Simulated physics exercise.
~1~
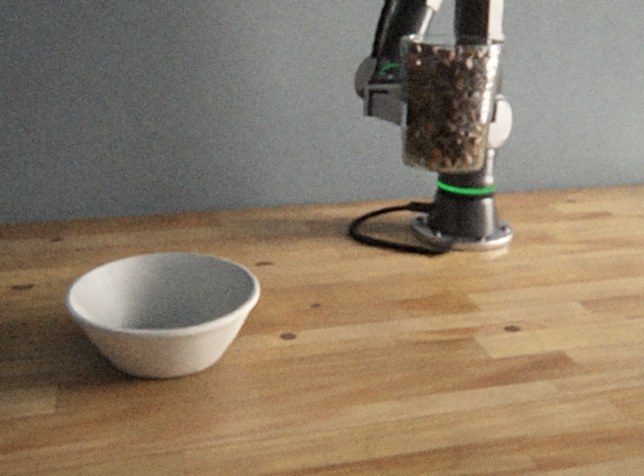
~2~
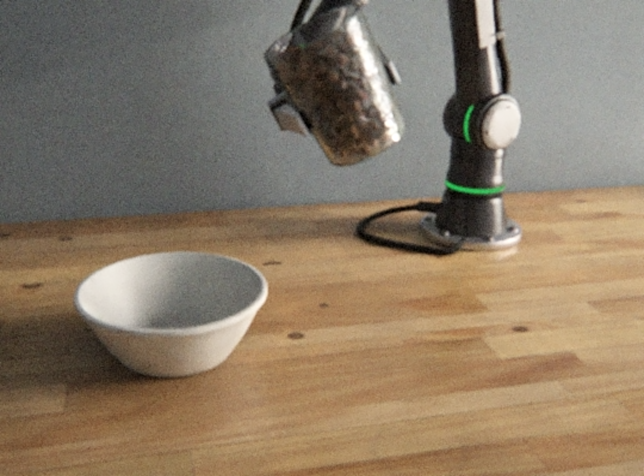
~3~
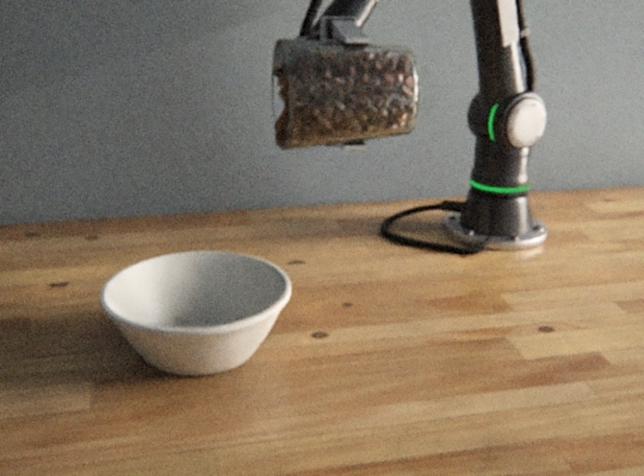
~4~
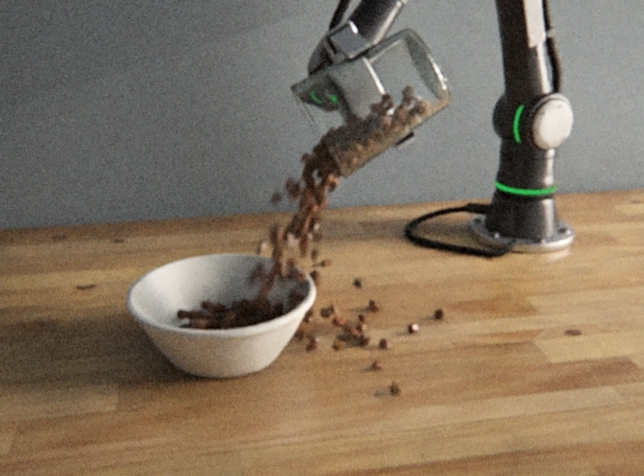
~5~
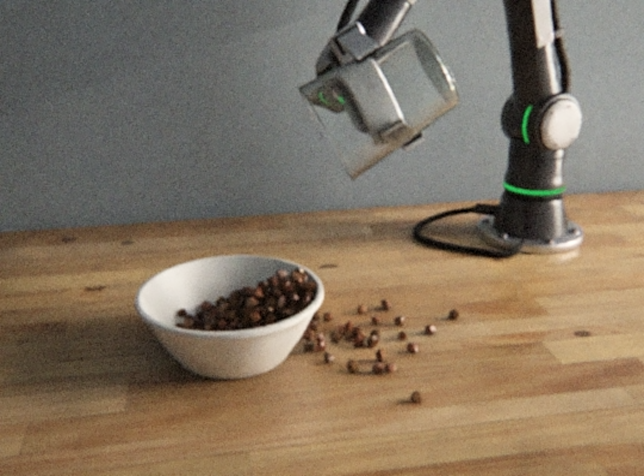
A robot arm tips brown pellets from a clear beaker into a bowl, spilling some.
